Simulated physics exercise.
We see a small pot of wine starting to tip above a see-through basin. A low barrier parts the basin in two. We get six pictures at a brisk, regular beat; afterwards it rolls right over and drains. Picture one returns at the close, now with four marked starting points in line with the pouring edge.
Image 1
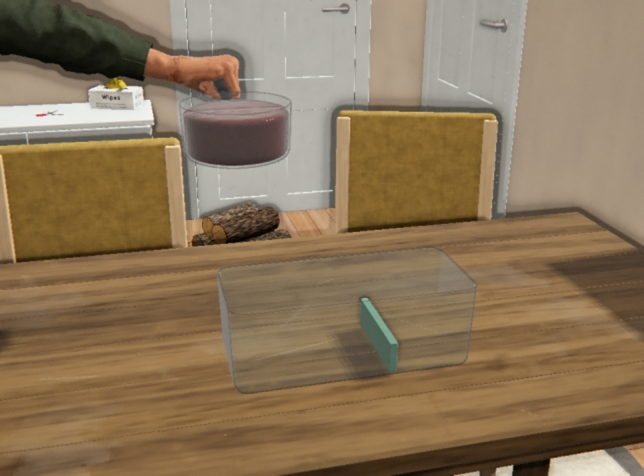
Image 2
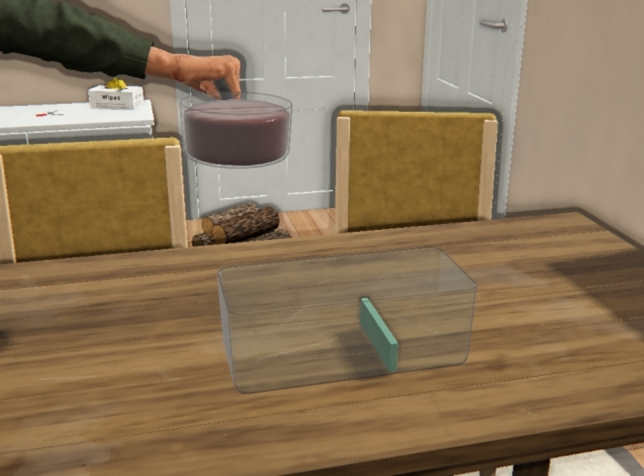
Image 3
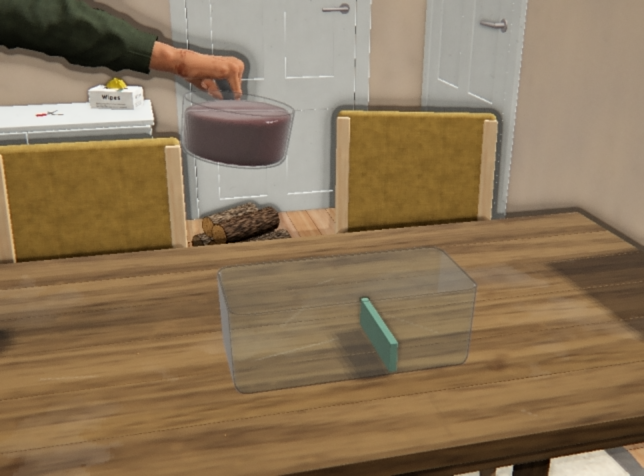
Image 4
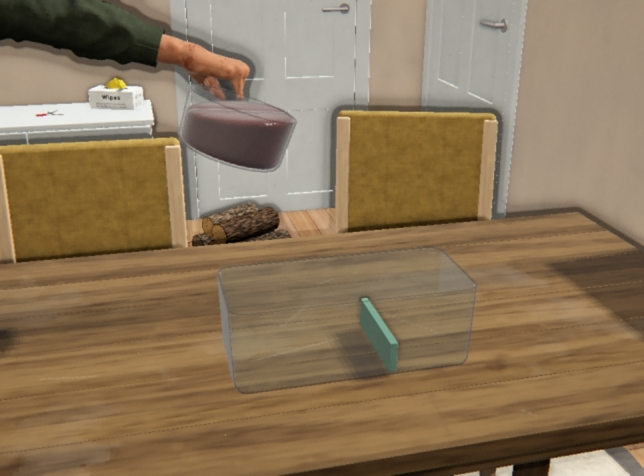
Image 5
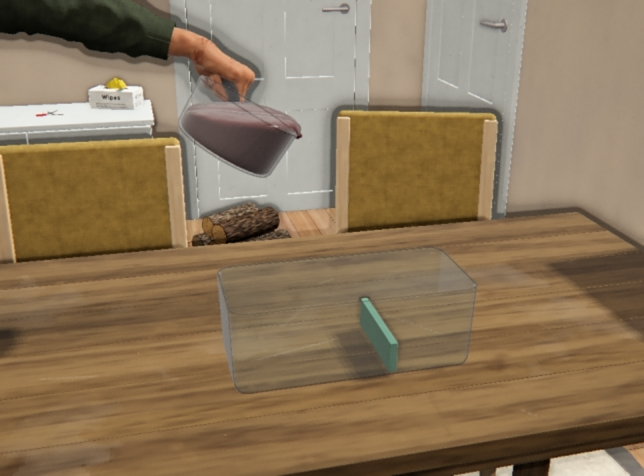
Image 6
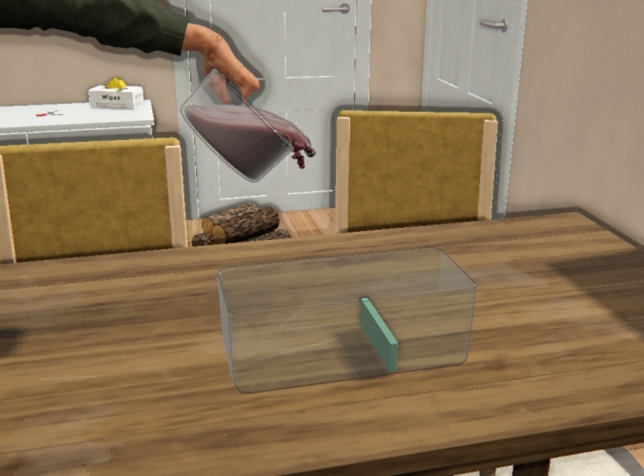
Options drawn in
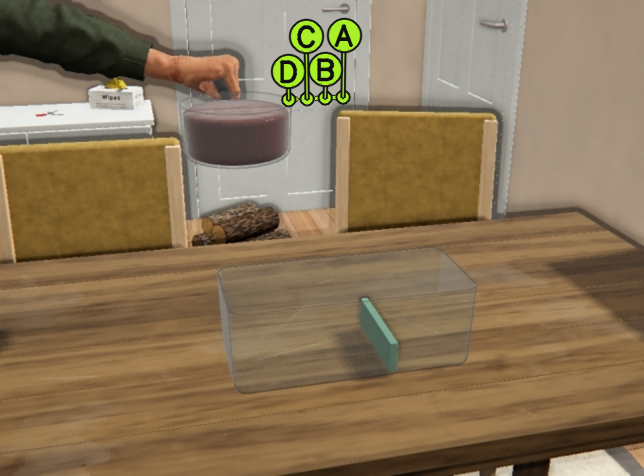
At the start, a hand holds a round, clear pot of dark reddish-purple liquid almost level above a see-through basin with a low green barrier on a wooden table. The hand then tilts the pot steadily down to the right, and finally some liquid slips over its lower lip.
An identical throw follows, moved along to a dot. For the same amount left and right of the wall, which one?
Use place B.
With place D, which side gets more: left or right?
More ends on the left.
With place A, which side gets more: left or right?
The right one.
On the marked copy, A at (343, 97); B at (325, 98); C at (307, 98); D at (288, 99).
For place A, about 32 % ends left of the wall and 65 % right of it; 4 % is lost outside.
For place B, about 54 % ends left of the wall and 43 % right of it; 3 % is lost outside.
For place C, about 80 % ends left of the wall and 16 % right of it; 4 % is lost outside.
For place D, about 91 % ends left of the wall and 6 % right of it; 3 % is lost outside.
